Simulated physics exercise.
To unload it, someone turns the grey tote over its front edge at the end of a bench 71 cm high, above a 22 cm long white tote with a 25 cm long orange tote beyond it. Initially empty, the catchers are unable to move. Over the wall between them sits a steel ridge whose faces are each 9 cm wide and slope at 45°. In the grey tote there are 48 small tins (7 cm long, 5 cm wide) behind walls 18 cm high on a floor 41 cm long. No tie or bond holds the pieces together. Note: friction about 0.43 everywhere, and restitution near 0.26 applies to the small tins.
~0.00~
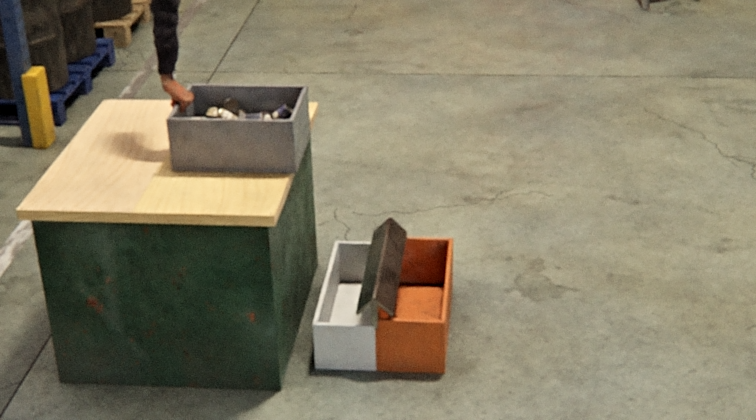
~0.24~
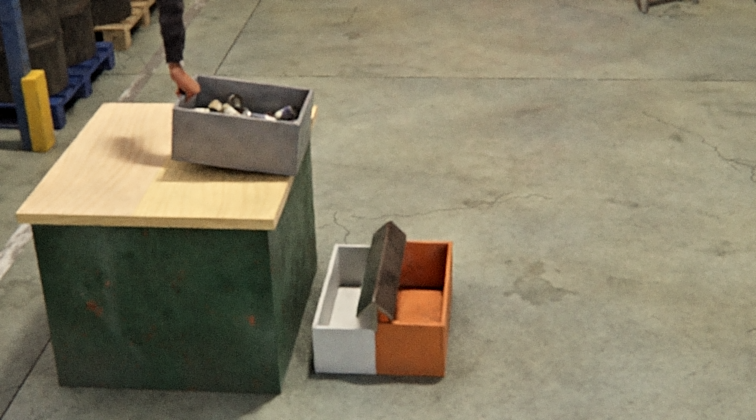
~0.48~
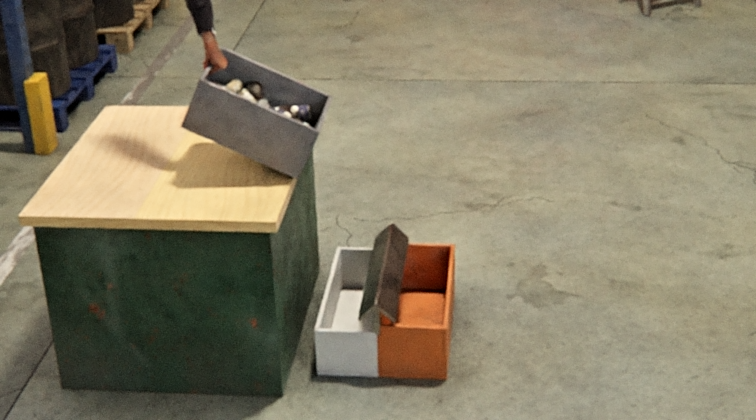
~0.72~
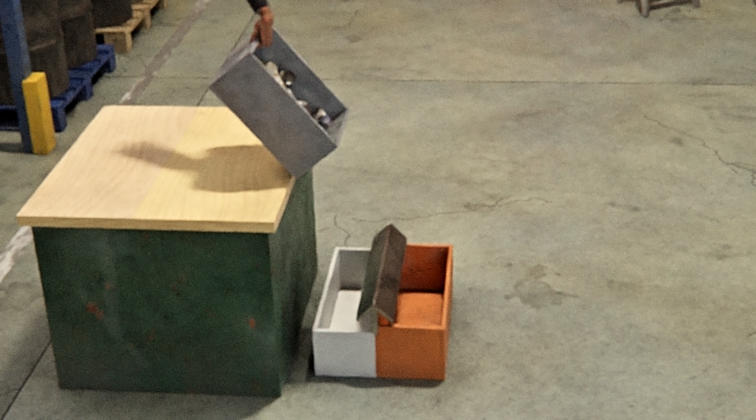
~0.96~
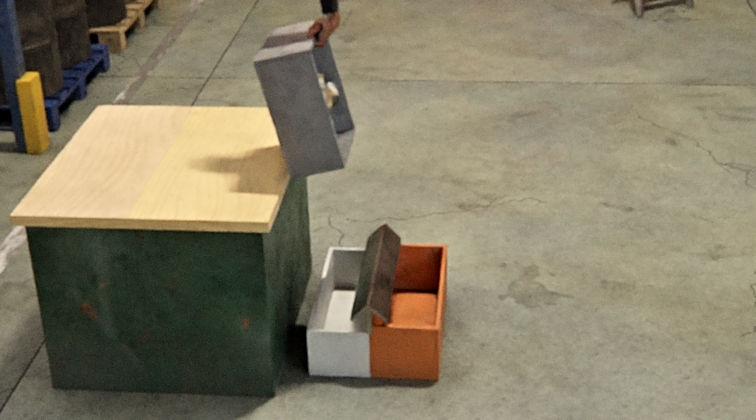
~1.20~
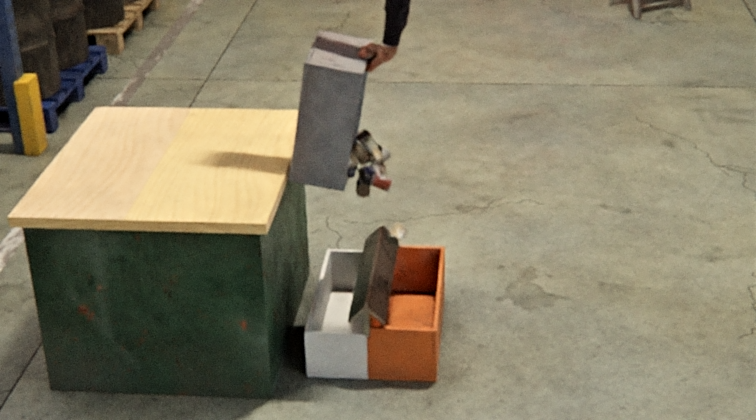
A hand tips a grey tote over the bench's edge, and small objects tumble out.
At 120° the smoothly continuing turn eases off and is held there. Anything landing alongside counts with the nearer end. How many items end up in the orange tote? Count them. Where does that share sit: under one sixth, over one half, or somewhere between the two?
Over one half.
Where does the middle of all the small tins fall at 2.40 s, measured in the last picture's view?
Look around pixel (415, 325).
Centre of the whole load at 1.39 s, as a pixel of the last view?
(365, 171).
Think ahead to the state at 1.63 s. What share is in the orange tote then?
50 %.
After 1.39 s, tilt 113°; 21 still in the grey tote, 4 in the orange tote and 23 in the air.
After 1.63 s, tilt 120°; 6 still in the grey tote, 23 in the orange tote, 1 on the ground beyond the orange tote and 18 in the air.
After 1.97 s, tilt 120°; 2 in the white tote, 33 in the orange tote, 5 on the ground beyond the orange tote and 8 in the air.
Outcome (at 2.40 s), 2 in the white tote, 41 in the orange tote and 5 on the ground beyond the orange tote. Asked share, 41 of 48, 85 per cent.
